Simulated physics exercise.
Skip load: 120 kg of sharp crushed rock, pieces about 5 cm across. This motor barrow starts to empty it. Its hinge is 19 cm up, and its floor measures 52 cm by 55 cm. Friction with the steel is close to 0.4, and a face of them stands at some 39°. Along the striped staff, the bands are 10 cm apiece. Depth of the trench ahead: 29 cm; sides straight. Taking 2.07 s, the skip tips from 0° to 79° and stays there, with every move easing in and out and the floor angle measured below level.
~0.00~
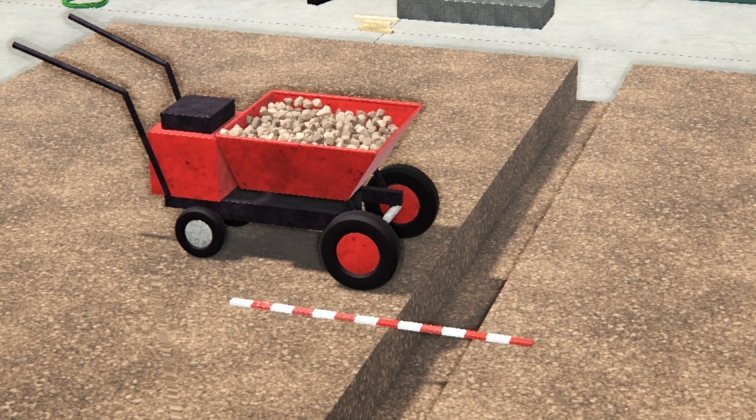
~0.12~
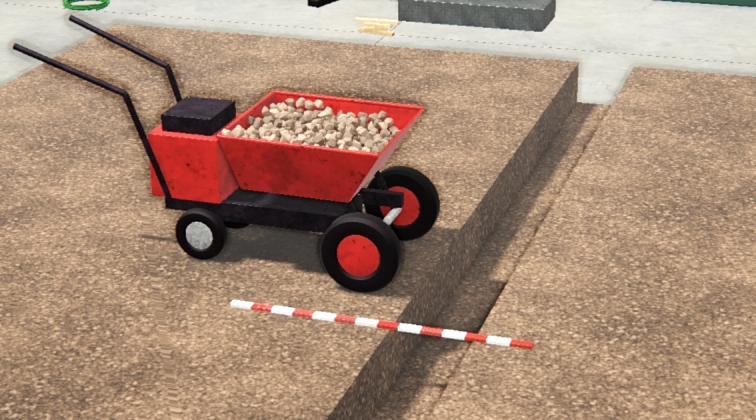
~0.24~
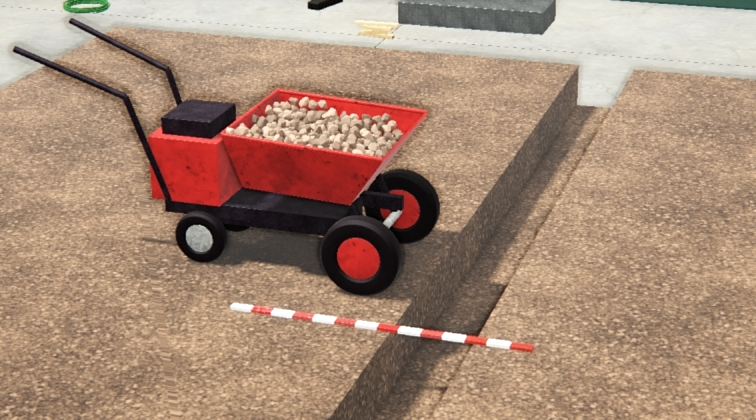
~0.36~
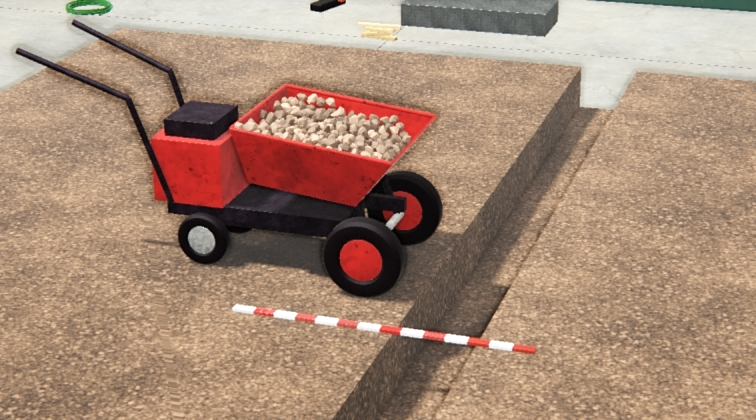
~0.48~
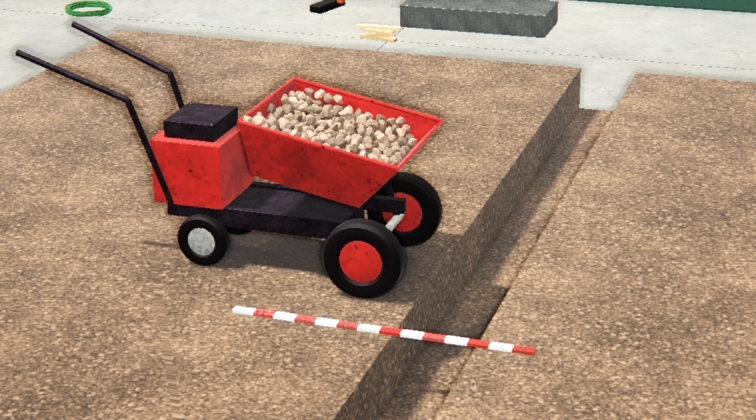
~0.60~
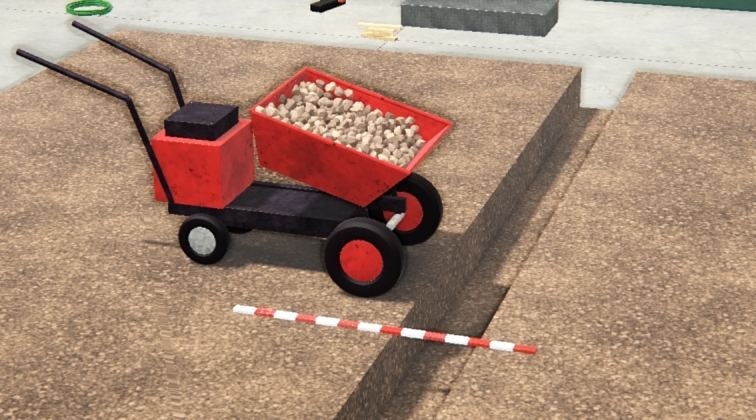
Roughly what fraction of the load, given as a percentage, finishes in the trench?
Some 59 per cent of the stones.
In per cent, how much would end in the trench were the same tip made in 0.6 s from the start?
My guess is near 25 percent.
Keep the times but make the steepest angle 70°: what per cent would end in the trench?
Then about 40 per cent.
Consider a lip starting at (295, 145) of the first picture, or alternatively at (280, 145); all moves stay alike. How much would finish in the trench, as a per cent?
I'd expect close to 90 per cent at the first and 60 per cent at the second.
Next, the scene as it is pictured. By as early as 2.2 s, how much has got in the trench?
Roughly 15 percent of the load.
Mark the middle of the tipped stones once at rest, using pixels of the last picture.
Around (504, 310).
After 1.5 s the floor is at 67°; 98 % in the skip, 1 % in the trench; the foremost stones are at (510, 247).
After 2.2 s the floor is at 79°; 47 % in the skip, 17 % in the trench, 36 % past the trench; the foremost stones are at (621, 298).
After 2.5 s the floor is at 79°; 23 % in the skip, 32 % in the trench, 45 % past the trench; the foremost stones are at (649, 306).
After 4.5 s the floor is at 79°; 0 % in the skip, 59 % in the trench, 41 % past the trench; the foremost stones are at (650, 306).
